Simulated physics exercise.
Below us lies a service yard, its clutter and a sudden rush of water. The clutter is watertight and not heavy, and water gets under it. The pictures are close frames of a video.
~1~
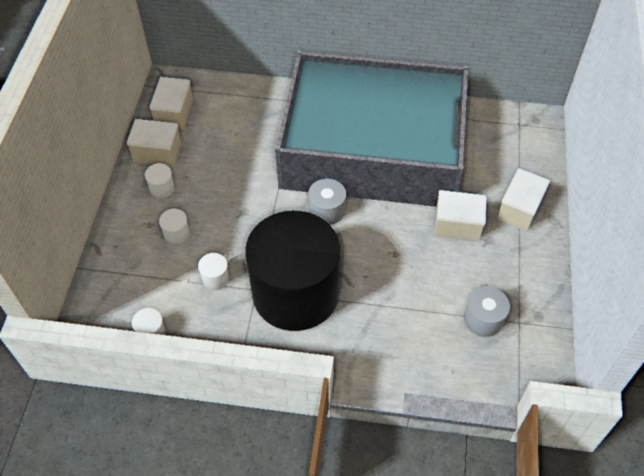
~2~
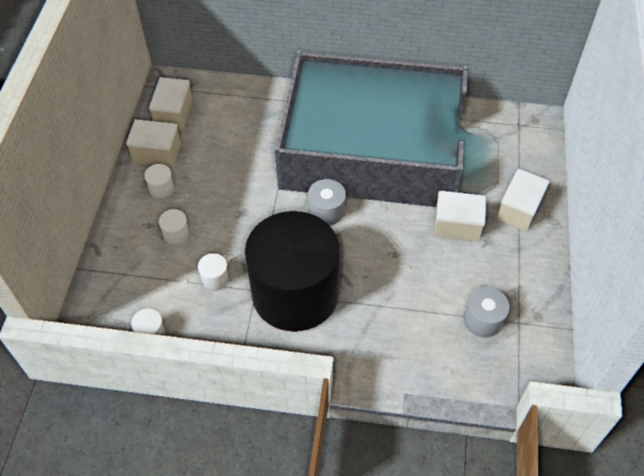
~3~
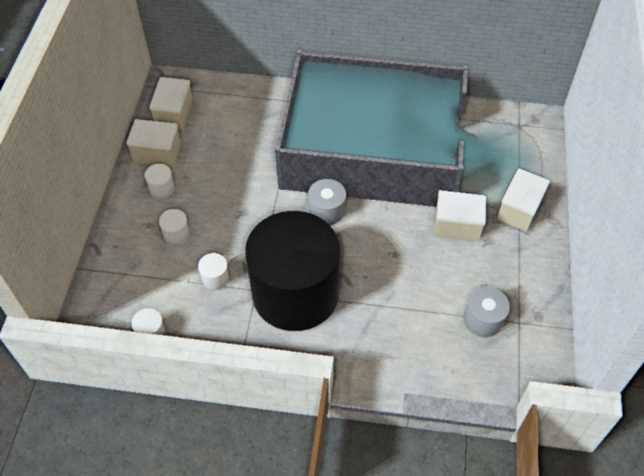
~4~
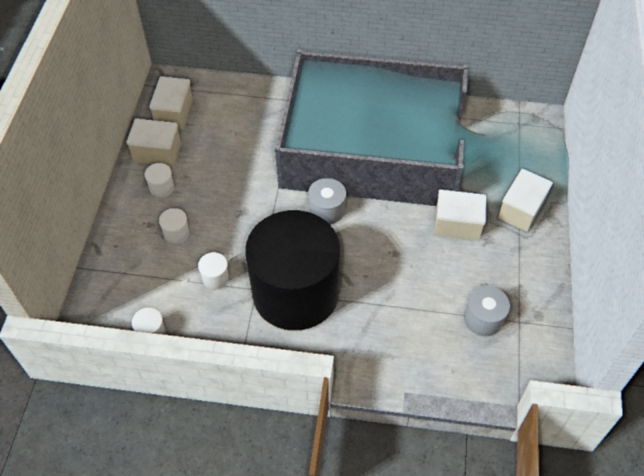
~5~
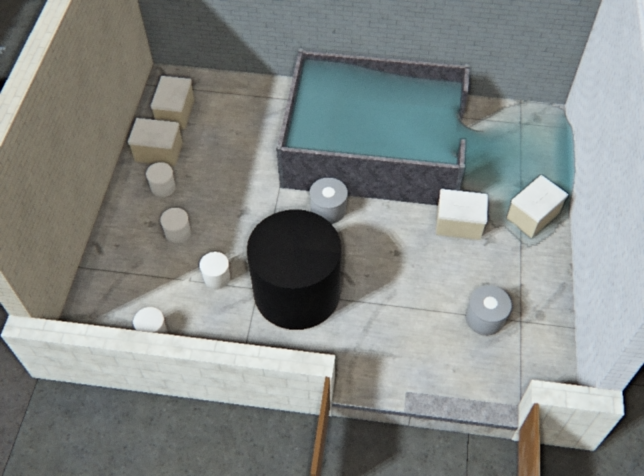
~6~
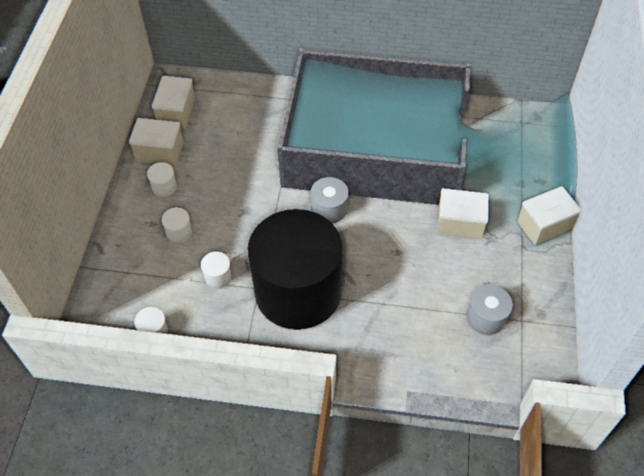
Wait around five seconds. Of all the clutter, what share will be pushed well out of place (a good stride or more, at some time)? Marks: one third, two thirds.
That comes to less than a third.
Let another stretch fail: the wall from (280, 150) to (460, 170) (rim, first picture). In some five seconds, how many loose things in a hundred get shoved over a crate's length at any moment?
I make it 100 per cent.
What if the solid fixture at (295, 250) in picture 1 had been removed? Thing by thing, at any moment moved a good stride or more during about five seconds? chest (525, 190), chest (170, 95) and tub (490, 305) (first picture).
In turn: Pushed that far, that far or more, that far or more.
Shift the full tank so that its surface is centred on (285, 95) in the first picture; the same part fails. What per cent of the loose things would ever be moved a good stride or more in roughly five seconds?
About 30 per cent.
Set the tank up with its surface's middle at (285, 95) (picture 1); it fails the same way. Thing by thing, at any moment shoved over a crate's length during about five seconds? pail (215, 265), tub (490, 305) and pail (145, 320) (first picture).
In turn: Not that far, yes, under that.
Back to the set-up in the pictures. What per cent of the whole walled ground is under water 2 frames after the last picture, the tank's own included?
I make it 25 per cent.
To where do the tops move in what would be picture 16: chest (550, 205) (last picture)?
Roughly at (506, 284).
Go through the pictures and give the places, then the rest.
A chest at (526, 190) rests on the ground; a chest at (462, 206), on the bottom; 0 of 10 have shifted, in the first frame.
A chest at (526, 191), on the bottom; a chest at (461, 207), on the bottom; 0 of 10 have shifted, in the second frame.
A chest at (526, 190) rests on the ground; a chest at (462, 207) rests on the ground; 0 of 10 have shifted, in the third frame.
A chest at (528, 191) rests on the ground; a chest at (462, 206) rests on the ground; 0 of 10 have shifted, in the fourth frame.
A chest at (540, 197), on the bottom, close to its start; a chest at (463, 205) rests on the ground; 1 of 10 have shifted, in the fifth frame.
A chest at (552, 206), on the bottom, a stride from its start; a chest at (464, 205) rests on the ground; 1 of 10 have shifted, in the sixth frame.
A moment on, 1 of 10 are well off their spots; 0 afloat.
Next, 1 of 10 are well off their spots; 1 afloat.
Later, 2 of 10 are well off their spots; 1 afloat.
In the end, 3 of 10 are well off their spots, and 3 have been at some point; 1 afloat.
